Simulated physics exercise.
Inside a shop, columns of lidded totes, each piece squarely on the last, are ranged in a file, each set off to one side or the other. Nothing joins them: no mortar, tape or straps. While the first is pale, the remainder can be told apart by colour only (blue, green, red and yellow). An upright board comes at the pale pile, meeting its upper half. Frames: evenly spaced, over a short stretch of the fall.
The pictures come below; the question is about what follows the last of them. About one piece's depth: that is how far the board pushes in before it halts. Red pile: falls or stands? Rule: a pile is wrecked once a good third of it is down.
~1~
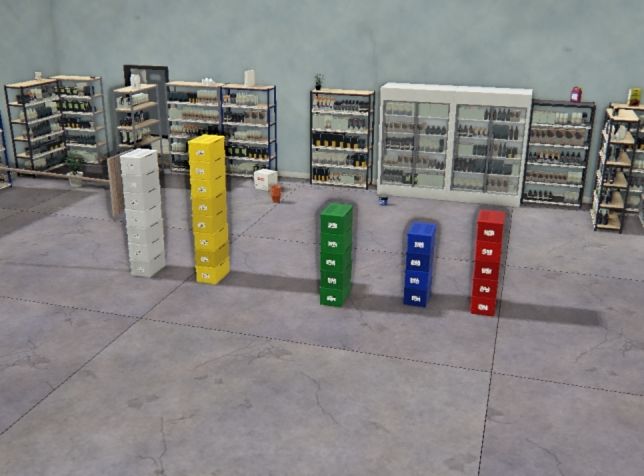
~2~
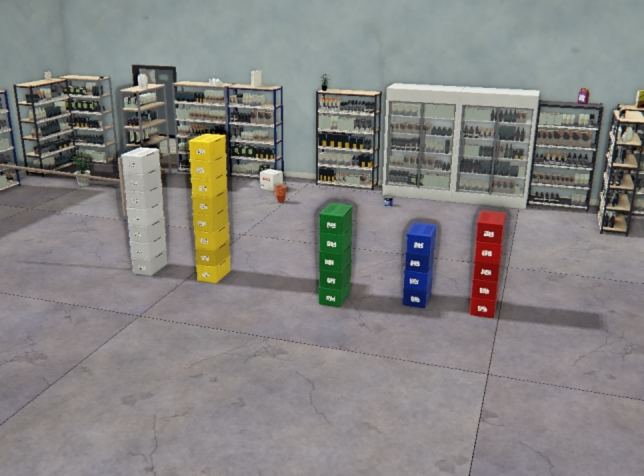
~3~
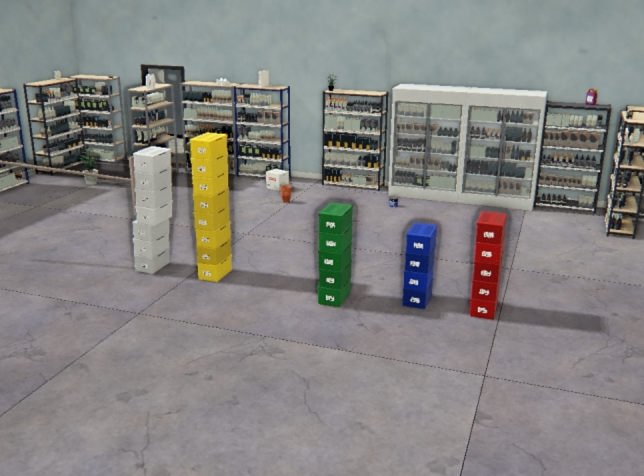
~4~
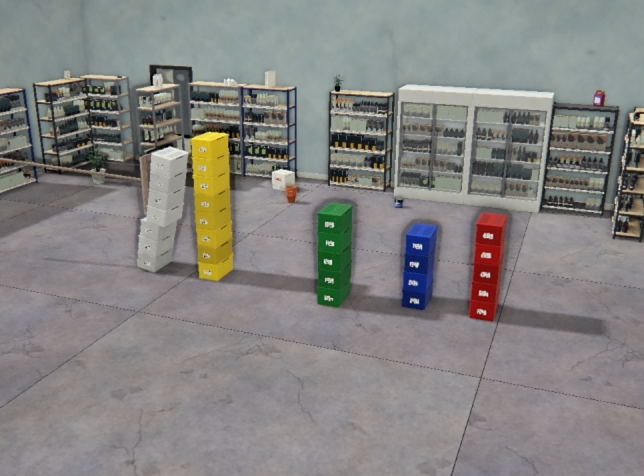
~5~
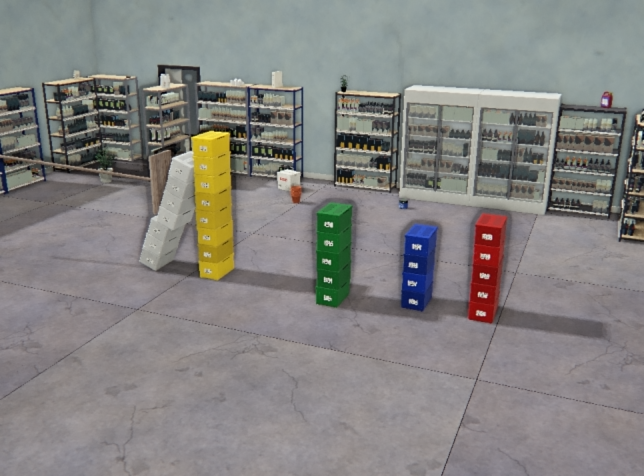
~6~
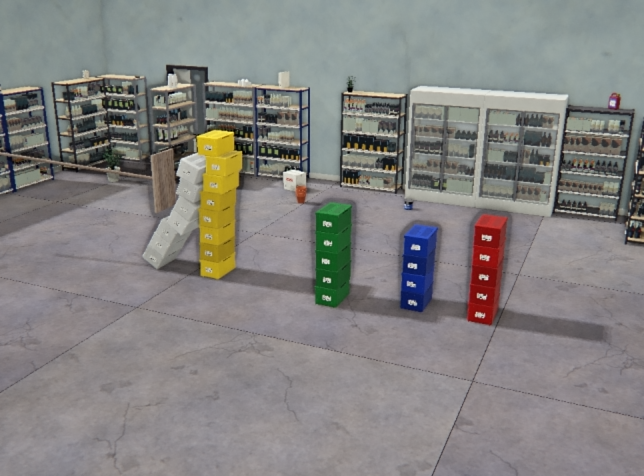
Stands.
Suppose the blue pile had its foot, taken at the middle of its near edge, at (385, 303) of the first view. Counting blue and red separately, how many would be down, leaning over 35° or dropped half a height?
I'd count blue at 0 and red at 0.
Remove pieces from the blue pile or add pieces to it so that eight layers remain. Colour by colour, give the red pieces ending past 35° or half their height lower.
Tally by colour - red 0.
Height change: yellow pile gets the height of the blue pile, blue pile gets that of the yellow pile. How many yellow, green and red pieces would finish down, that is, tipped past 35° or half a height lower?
Per pile: Yellow 4; green 0; red 0.
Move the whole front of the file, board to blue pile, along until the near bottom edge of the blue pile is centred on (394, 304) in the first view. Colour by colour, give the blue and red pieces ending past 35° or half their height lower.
Blue 0, red 0.
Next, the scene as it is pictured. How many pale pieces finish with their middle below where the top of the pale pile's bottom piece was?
3 in all.
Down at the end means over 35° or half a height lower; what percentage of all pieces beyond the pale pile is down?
50 in a hundred, roughly.
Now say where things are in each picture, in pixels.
In the first picture (pixels give the middle of a visible side; the camera moves round a little), board (110, 180) not yet touching; top red tote (490, 232); top green tote (332, 225); none of the others has stirred.
The second picture shows board (121, 180) not yet touching; top red tote (489, 233).
The third picture shows board (132, 179) pushing; top red tote (489, 234).
The fourth picture shows board (142, 179) pushing, top of the pale pile leaning a little; top red tote (488, 235); none of the others has stirred.
The fifth picture shows board (151, 178) pushing, top of the pale pile leaning clearly; top red tote (487, 236); none of the others has stirred.
The sixth picture shows board (153, 177) stopped, top of the pale pile leaning clearly; top red tote (487, 237); top yellow tote (207, 147) a little from its place; movement in 5 of them.
Shortly afterwards, 7 of the pale pile down; none of the 5 red totes down (0 of 22 in all colours); top red tote unmoved; top yellow tote tilted clearly.
Next, 7 of the pale pile down; none of the 5 red totes down (7 of 22 in all colours); top red tote unmoved; top yellow tote tilted steeply, some three heights lower.
Some moments later, 7 of the pale pile down; none of the 5 red totes down (11 of 22 in all colours); top red tote unmoved; top green tote on its side.
In the end, 7 of the pale pile down; none of the 5 red totes down (11 of 22 in all colours); top red tote unmoved; top green tote on its side. From the last view, middles, top red tote near (491, 231), top green tote near (336, 310).
